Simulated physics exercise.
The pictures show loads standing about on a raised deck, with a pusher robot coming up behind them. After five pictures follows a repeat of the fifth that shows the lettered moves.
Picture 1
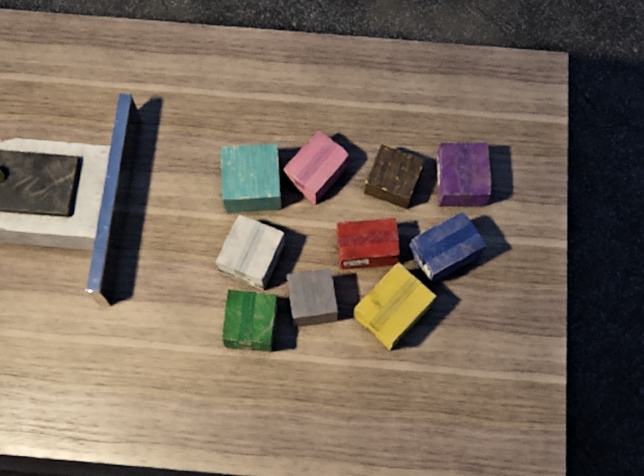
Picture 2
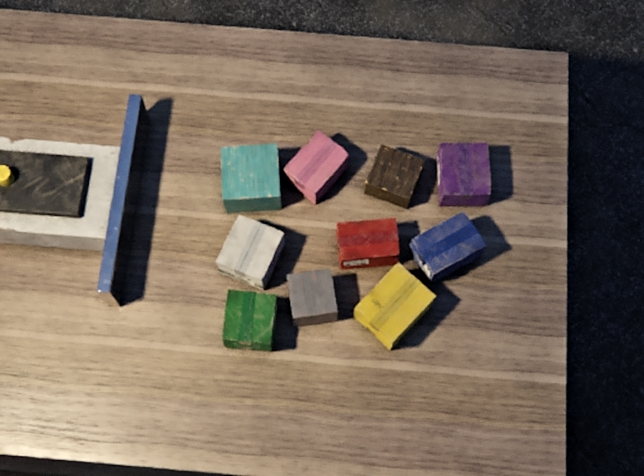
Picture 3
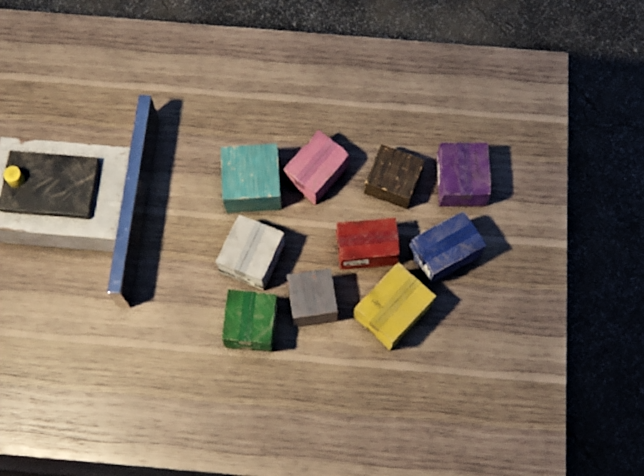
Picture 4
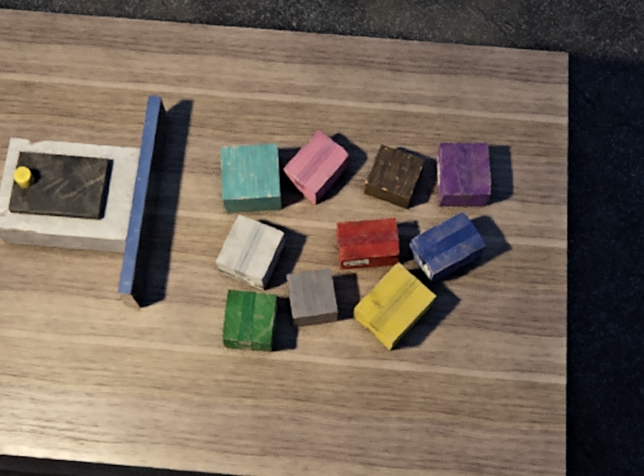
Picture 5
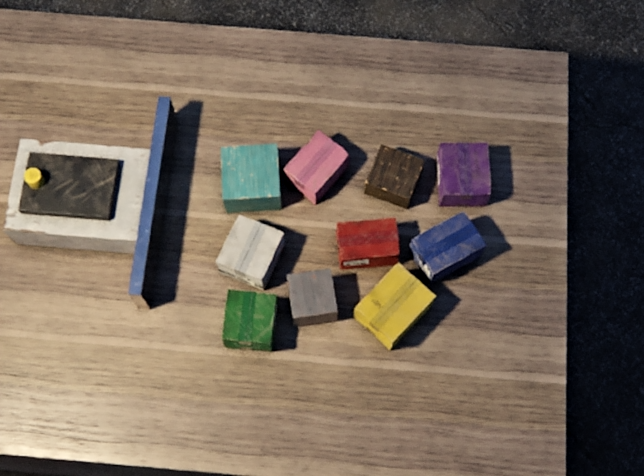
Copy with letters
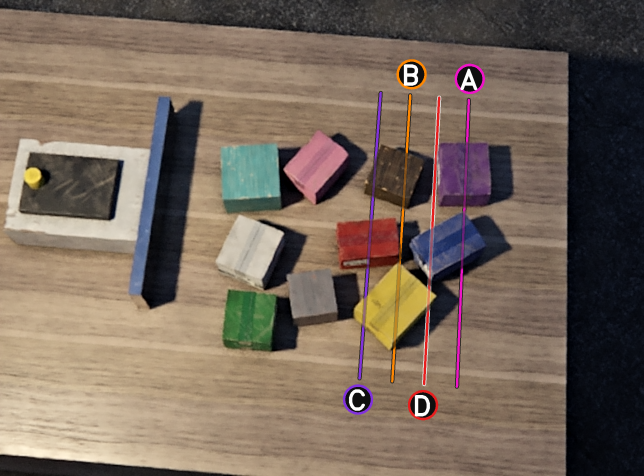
Pusher robot with a wide blue blade moving slowly right across a wooden deck towards ten coloured blocks that stay still.
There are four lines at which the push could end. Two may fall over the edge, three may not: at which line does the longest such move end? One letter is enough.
D is the last line within the limit.
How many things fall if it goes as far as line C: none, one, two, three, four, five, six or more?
In all, none.
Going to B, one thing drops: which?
The purple parcel.
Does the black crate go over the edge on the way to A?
By then, yes.
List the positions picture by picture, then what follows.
In the first frame, yellow box (394, 307); white parcel (251, 253); green parcel (251, 321).
In the second frame, robot (46, 184); grey crate (312, 298).
In the third frame, robot (56, 184); red parcel (367, 244).
In the fourth frame, robot (66, 185); purple parcel (464, 174).
In the fifth frame, robot (76, 186); black crate (394, 177); yellow box (394, 307); white parcel (251, 253).
On the marked copy, A at (463, 236); B at (402, 231); C at (371, 229); D at (432, 234).
With D. Early on, robot (177, 194); green parcel (270, 326); pink box (343, 169).
Further on, robot (279, 203); purple parcel (531, 182); blue parcel (503, 253).
At the end, robot (357, 209); purple parcel over the edge; blue parcel over the edge; two fallen.
As for the rest, A drops three; B is within the limit but short; C is within the limit but short.
